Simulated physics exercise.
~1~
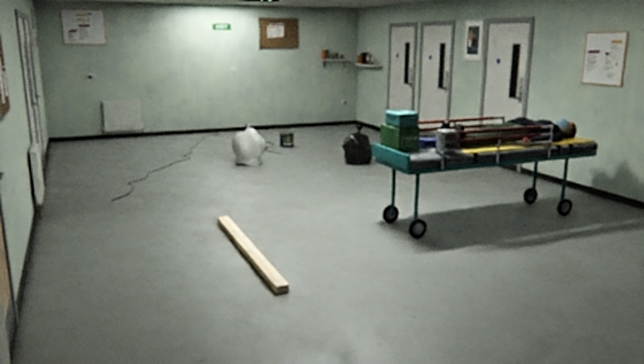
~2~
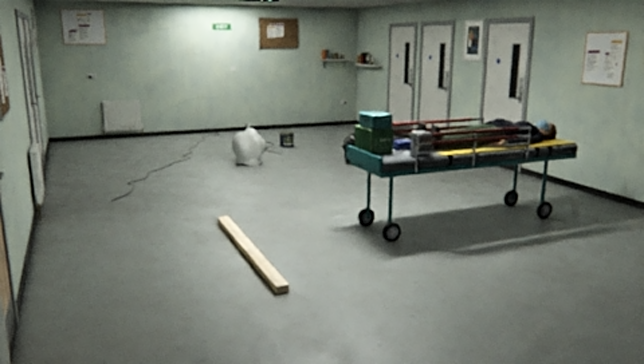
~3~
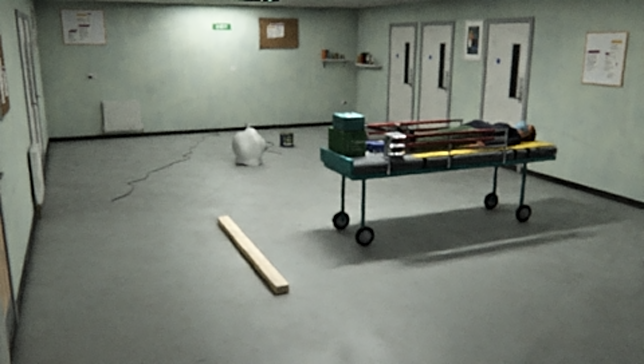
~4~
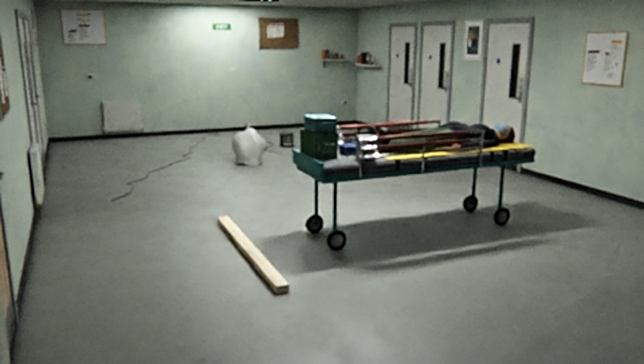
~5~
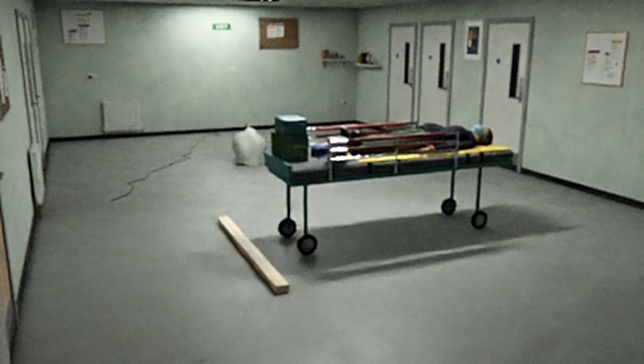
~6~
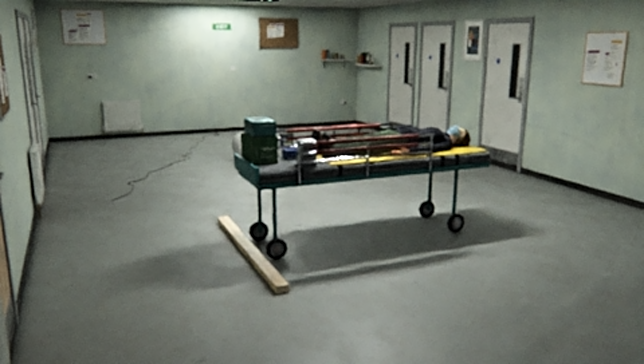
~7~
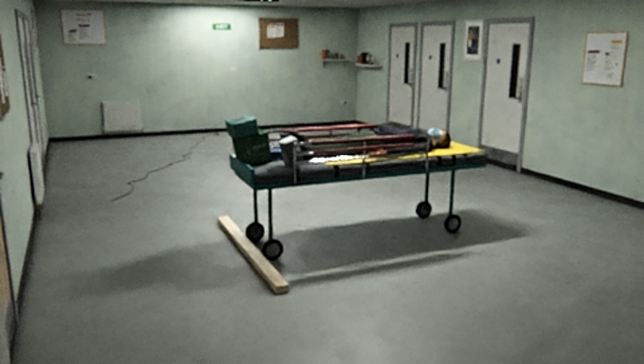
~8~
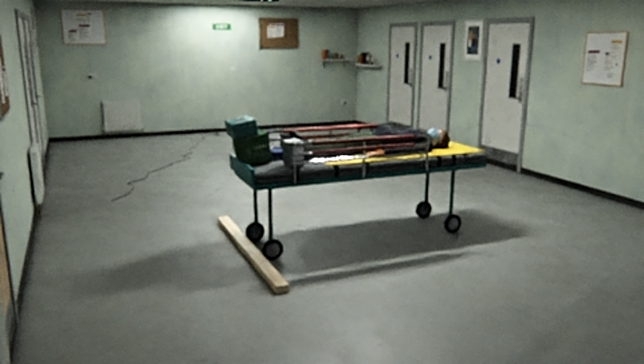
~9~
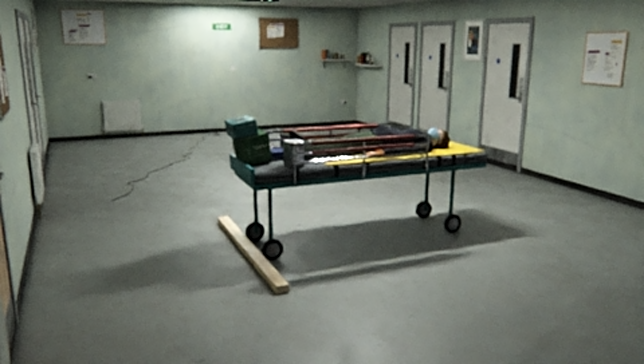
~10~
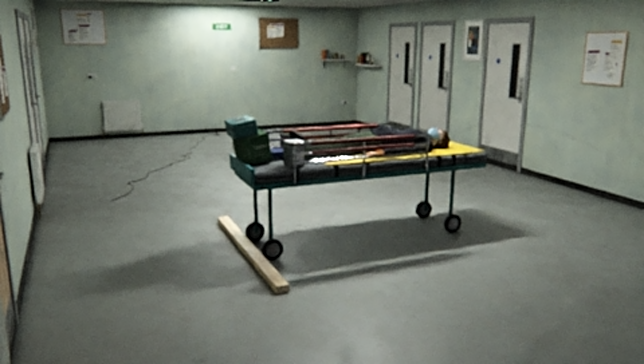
A loaded trolley rolls left, stops at a wooden sill, and its green cases tilt but stay aboard.
